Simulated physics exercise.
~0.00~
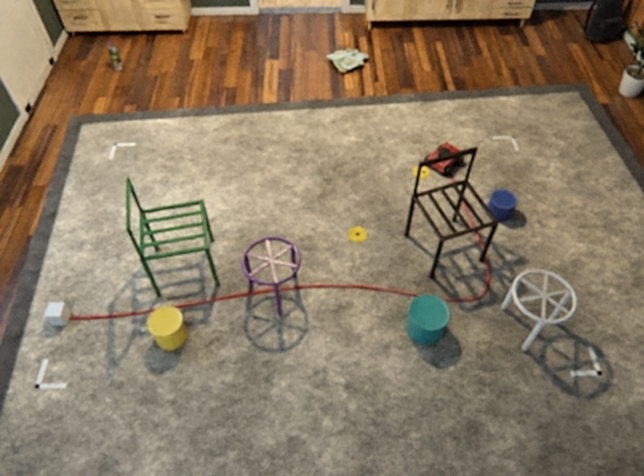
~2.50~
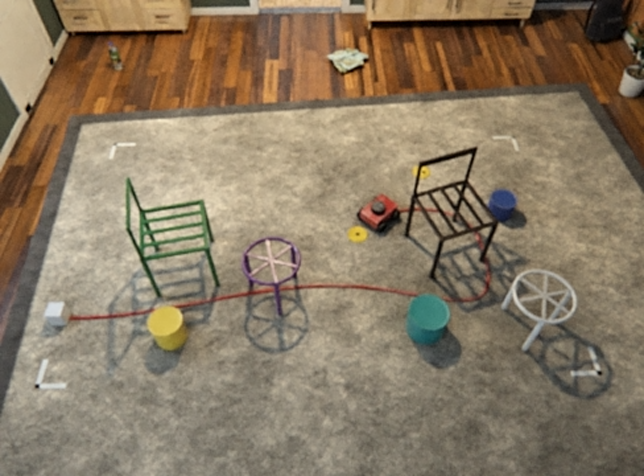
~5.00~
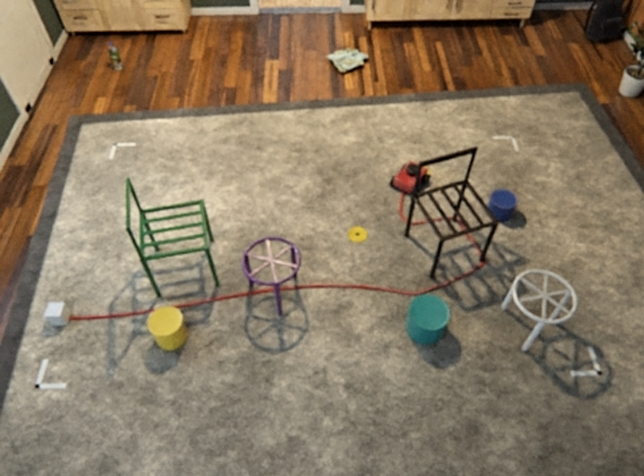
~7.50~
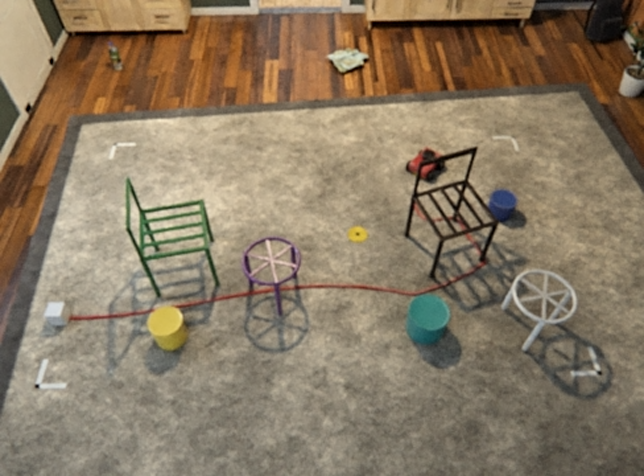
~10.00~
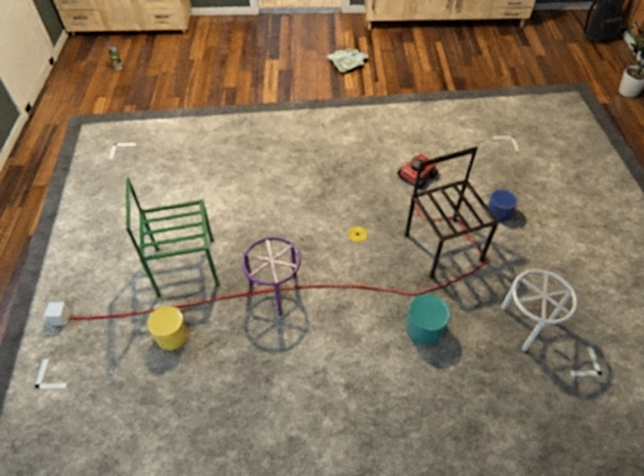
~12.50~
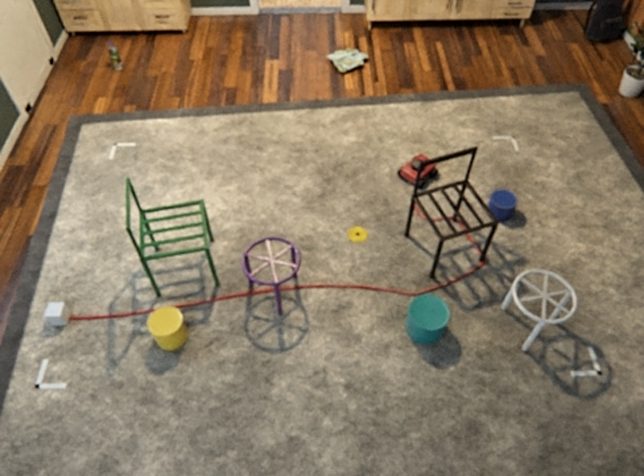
The video shows a small red cart, tied to a long red cord that winds among chairs, stools and buckets, moving left and down toward a yellow mark, then back right and up, and stopping beside the black chair with the cord still attached to the white block.
